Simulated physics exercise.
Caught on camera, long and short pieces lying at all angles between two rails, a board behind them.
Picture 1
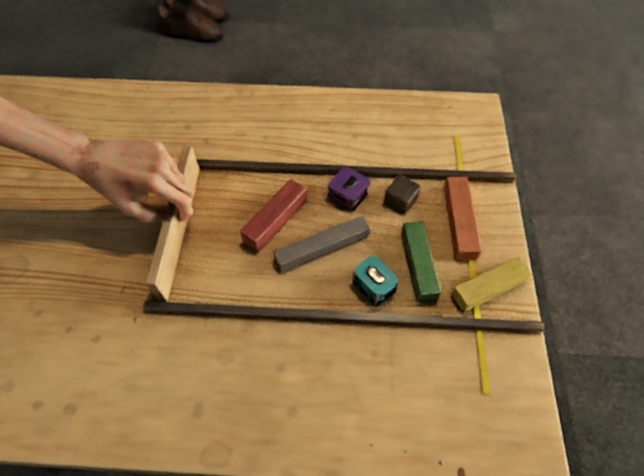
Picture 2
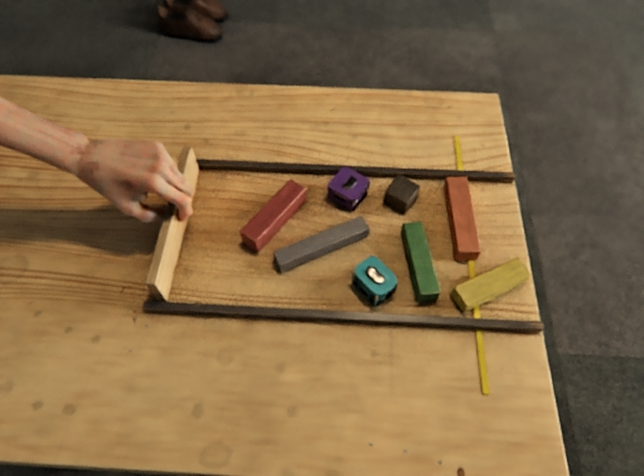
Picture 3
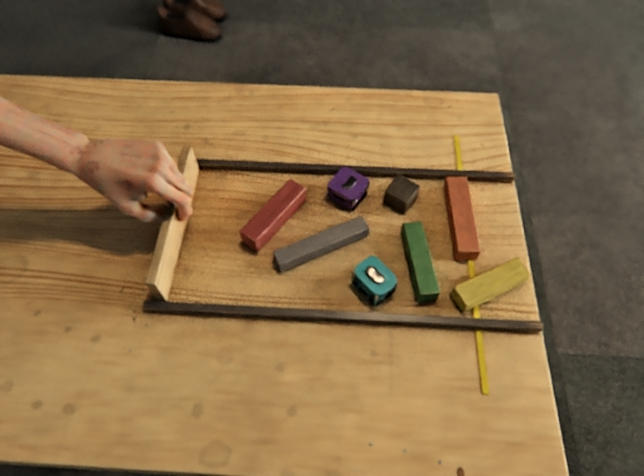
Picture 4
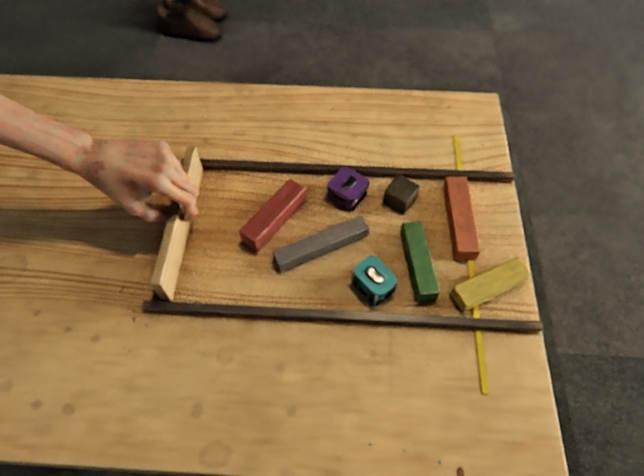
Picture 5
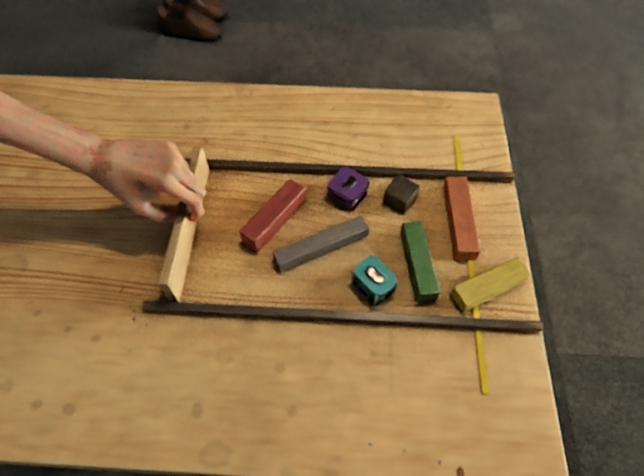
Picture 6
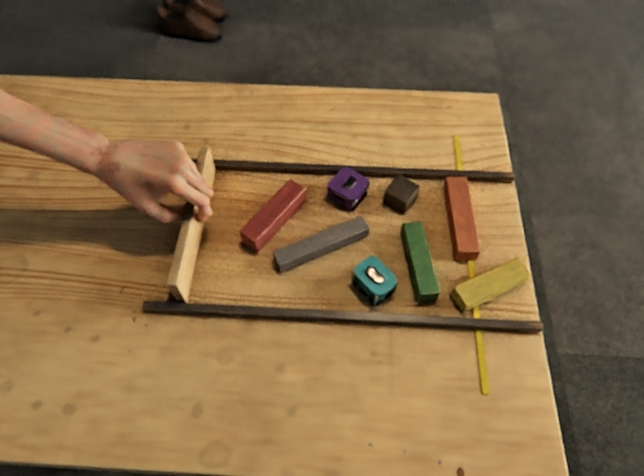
A hand holding still, then sliding a wooden board slightly right between two dark rails, while the scattered coloured blocks stay unmoved.
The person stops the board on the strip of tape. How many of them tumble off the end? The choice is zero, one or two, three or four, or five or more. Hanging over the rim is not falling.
Here the number that fall off is three or four.
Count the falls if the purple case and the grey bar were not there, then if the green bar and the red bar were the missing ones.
First 1, then 0.
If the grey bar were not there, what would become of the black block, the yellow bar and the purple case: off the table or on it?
The black block tumbles off, the yellow bar goes over, the purple case survives.
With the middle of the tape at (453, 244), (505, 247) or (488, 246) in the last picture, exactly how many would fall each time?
The counts: 2, 7 and 4.
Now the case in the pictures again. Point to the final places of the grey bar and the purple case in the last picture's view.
Near (505, 258) and (501, 189).
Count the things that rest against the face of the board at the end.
It touches 2.
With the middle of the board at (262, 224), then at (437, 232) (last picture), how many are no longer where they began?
First 1, then 8.
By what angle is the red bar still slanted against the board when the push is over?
Roughly 0° out of line.
Soon after, none off yet; yellow bar at rest near (491, 284); orange bar at rest near (461, 217); green bar at rest near (420, 260).
Then, none off yet; yellow bar at rest near (491, 284); orange bar at rest near (461, 217); green bar moving near (428, 262).
Further on, none off yet; yellow bar tipped a little near (541, 282); orange bar moved about its own width near (517, 221); green bar moved about its own width near (501, 270).
At rest, the number that fall off is three or four; fallen, black block, green bar, orange bar and yellow bar.
